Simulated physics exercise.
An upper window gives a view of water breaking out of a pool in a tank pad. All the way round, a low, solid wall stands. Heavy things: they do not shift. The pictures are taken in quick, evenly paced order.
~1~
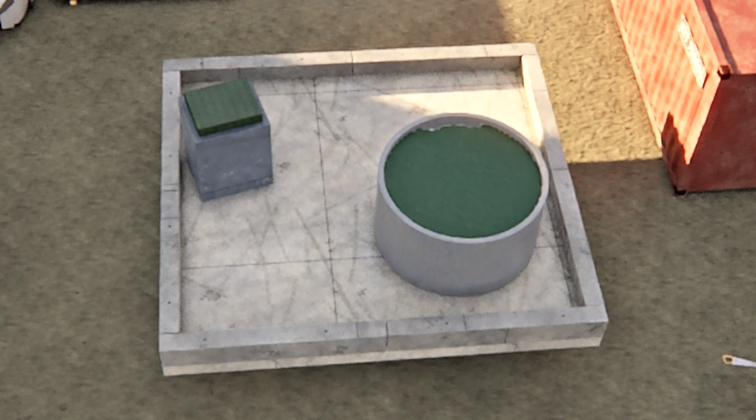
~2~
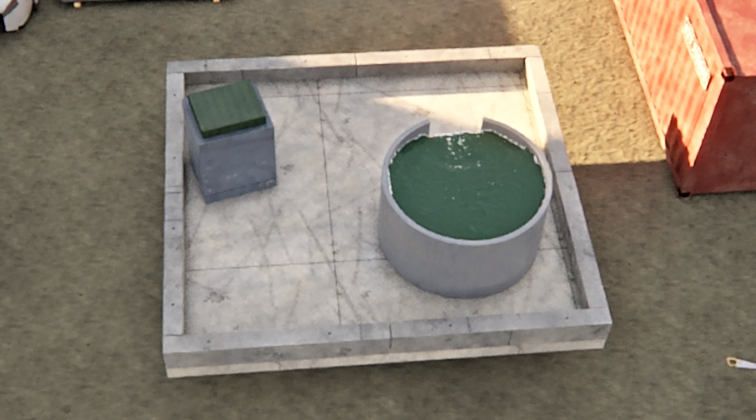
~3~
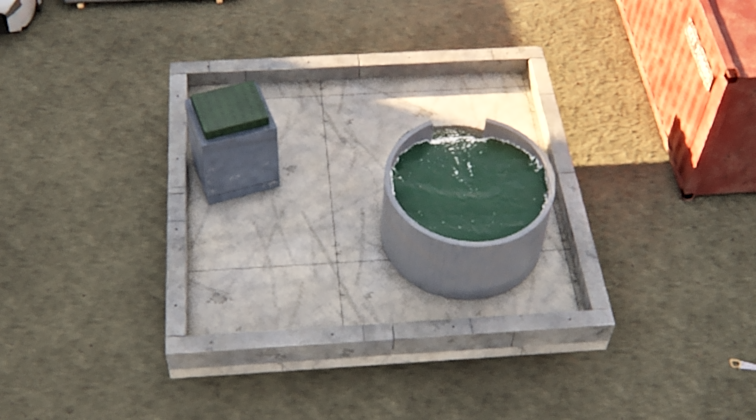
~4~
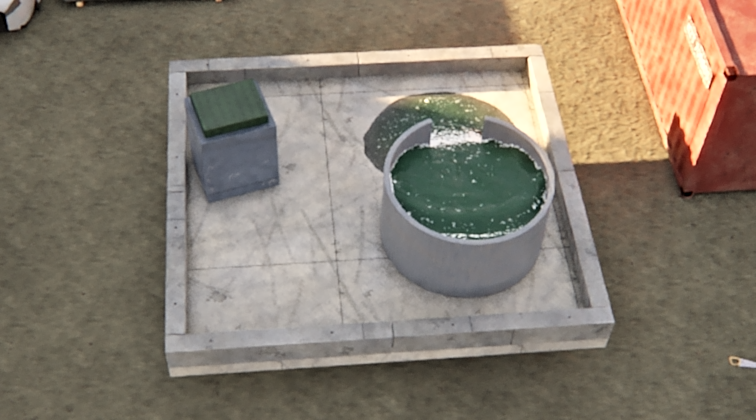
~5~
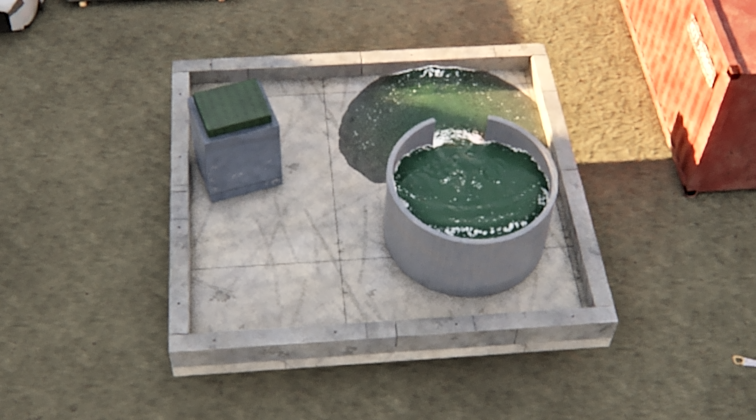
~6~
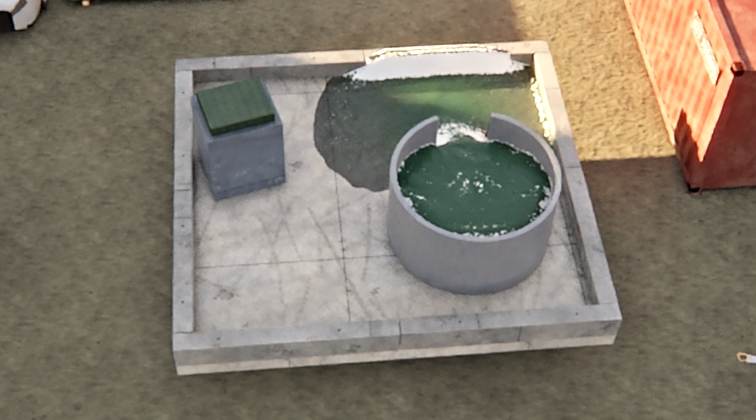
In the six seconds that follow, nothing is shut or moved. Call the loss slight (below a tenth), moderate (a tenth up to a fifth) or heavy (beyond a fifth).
Moderate.
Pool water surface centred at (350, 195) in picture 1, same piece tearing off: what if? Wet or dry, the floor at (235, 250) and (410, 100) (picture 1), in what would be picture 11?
Well, the first one's still bare, and the second one's drenched.
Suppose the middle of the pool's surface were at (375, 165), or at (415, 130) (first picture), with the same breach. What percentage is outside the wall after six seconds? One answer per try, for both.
Log: 18 percent, 22 percent, in order.
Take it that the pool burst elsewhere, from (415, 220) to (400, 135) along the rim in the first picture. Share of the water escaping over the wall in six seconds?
Close to 20 per cent, I reckon.
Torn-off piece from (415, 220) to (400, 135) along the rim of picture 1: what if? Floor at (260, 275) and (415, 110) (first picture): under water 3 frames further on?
Taking them as listed, I'd say drenched and unwetted.
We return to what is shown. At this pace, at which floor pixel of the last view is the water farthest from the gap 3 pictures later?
My guess is roughly (245, 86).
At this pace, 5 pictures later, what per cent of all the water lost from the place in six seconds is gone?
It comes to around 15 per cent.
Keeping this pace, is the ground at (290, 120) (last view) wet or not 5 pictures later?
That spot: Soaked.
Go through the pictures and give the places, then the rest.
The pool at (463, 179) is whole and still, in the first picture.
The front is at a hidden place, out from the gap on the pool's far side, in the second picture.
Water pours out on the pool's far side and has run to a hidden place, in the third picture.
Water pours out on the pool's far side and has run to (430, 97), in the fourth picture.
The front is at (389, 77), out from the gap on the pool's far side, in the fifth picture.
The front is at (339, 78), out from the gap on the pool's far side, in the sixth picture.
A moment on, water covers 35 % of the floor; the low wall has let 1 % over.
Next, water covers 40 % of the floor; the low wall has let 3 % over.
Then, water covers 45 % of the floor; the low wall has let 12 % over.
Later, water covers 60 % of the floor; the low wall has let 15 % over.
In the end, water covers 80 % of the floor; the low wall has let 17 % over.
